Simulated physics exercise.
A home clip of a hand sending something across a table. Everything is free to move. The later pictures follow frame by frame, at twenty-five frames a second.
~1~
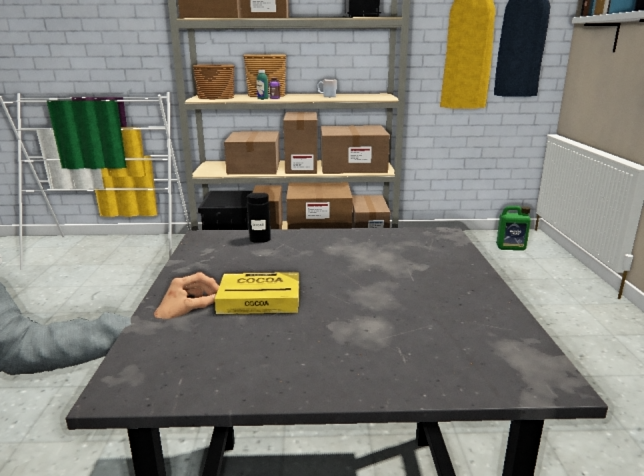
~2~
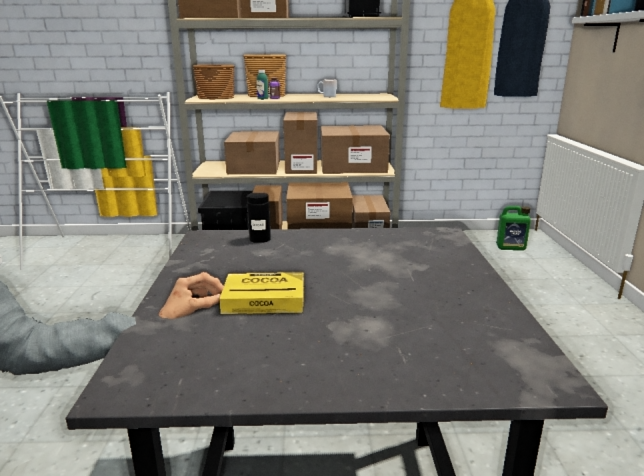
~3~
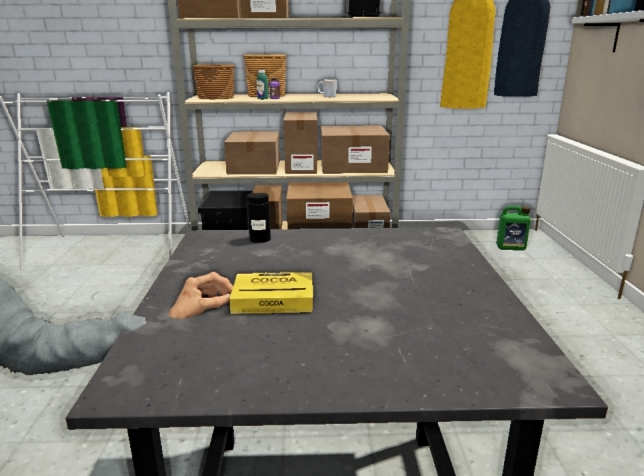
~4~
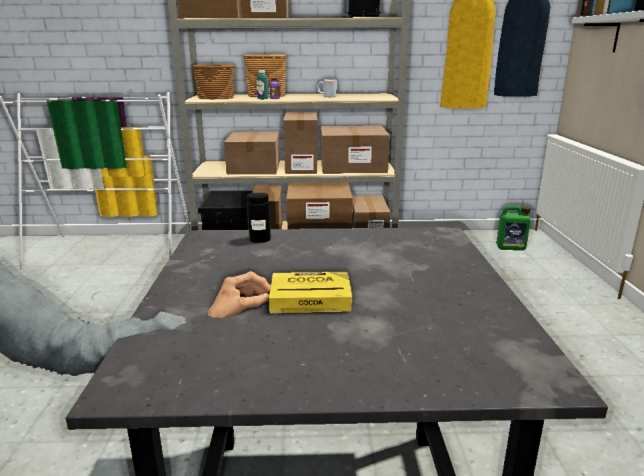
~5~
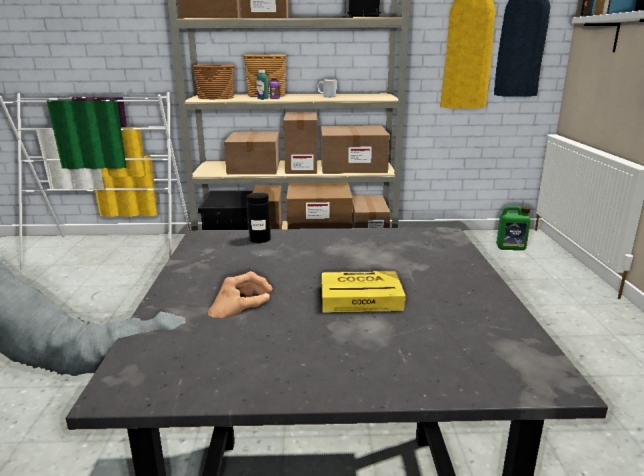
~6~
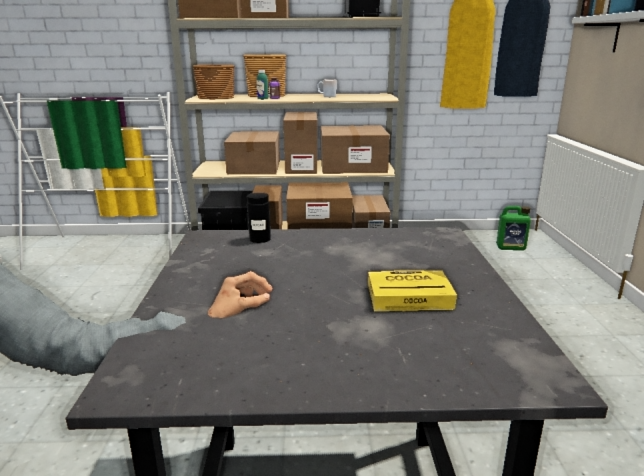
A hand pushes a yellow cocoa packet rightward, then stays back as it slides on.
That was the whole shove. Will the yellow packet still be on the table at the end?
The yellow packet falls off the table.
Then, 0.10 s after the last picture, yellow packet now off the table.
Then, 0.30 s after the last picture, things are still on the move.
Then, 0.50 s after the last picture, as before.
By the end, off the table, yellow packet.
